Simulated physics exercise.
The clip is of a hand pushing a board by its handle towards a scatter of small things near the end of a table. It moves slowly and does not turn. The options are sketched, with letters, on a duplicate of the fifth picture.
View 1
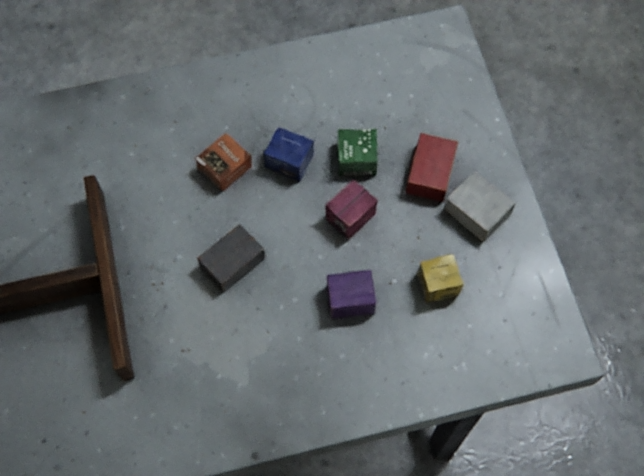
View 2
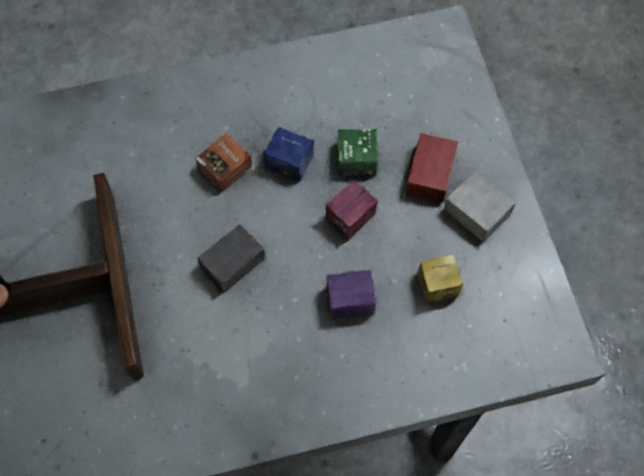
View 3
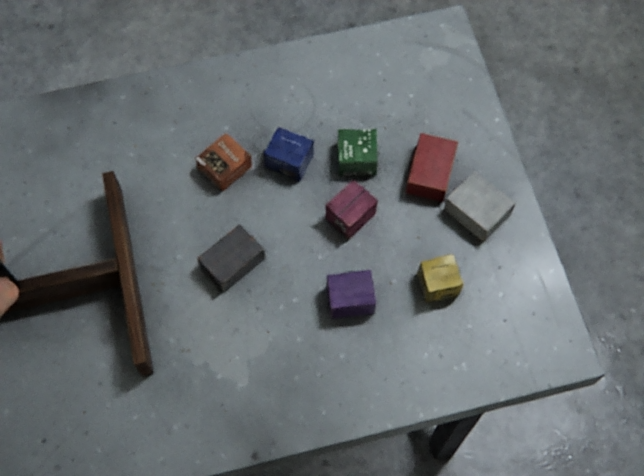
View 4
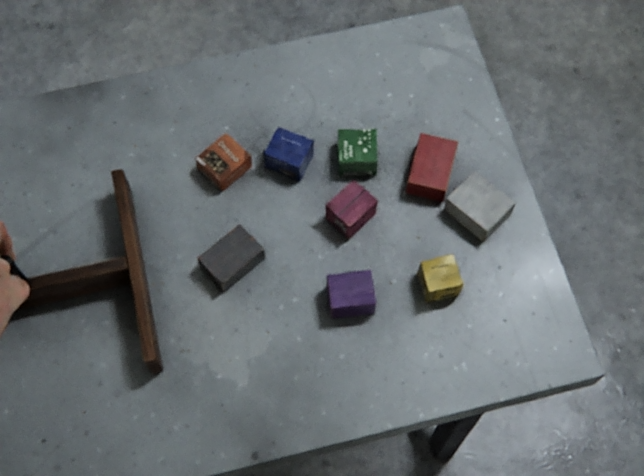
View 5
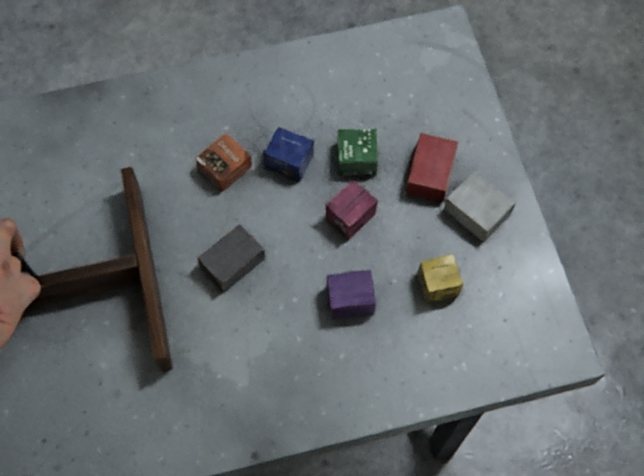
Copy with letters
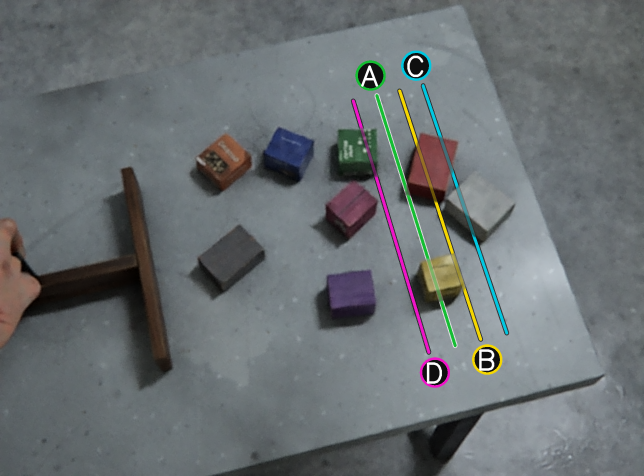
A hand slowly pushes a wooden board by its handle rightward towards scattered colourful blocks.
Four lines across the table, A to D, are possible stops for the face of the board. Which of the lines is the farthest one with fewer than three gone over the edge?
It should halt at C.
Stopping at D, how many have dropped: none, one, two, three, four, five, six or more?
In all, none.
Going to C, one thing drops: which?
It is the white block.
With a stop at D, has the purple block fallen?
No.
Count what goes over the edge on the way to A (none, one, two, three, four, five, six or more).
By then, none.
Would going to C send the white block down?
Yes.
On the marked copy, A at (414, 213); B at (438, 208); C at (462, 202); D at (389, 219).
Taking C. A third of the way, board (260, 231); orange packet (266, 147); blue packet (314, 153).
Two thirds of the way, board (374, 205); red block (444, 169); green box (418, 137).
When it is over, board (463, 185); white block over the edge; red block (517, 145); one fallen.
As for the rest, A is within the limit but short; B is within the limit but short; D is within the limit but short.
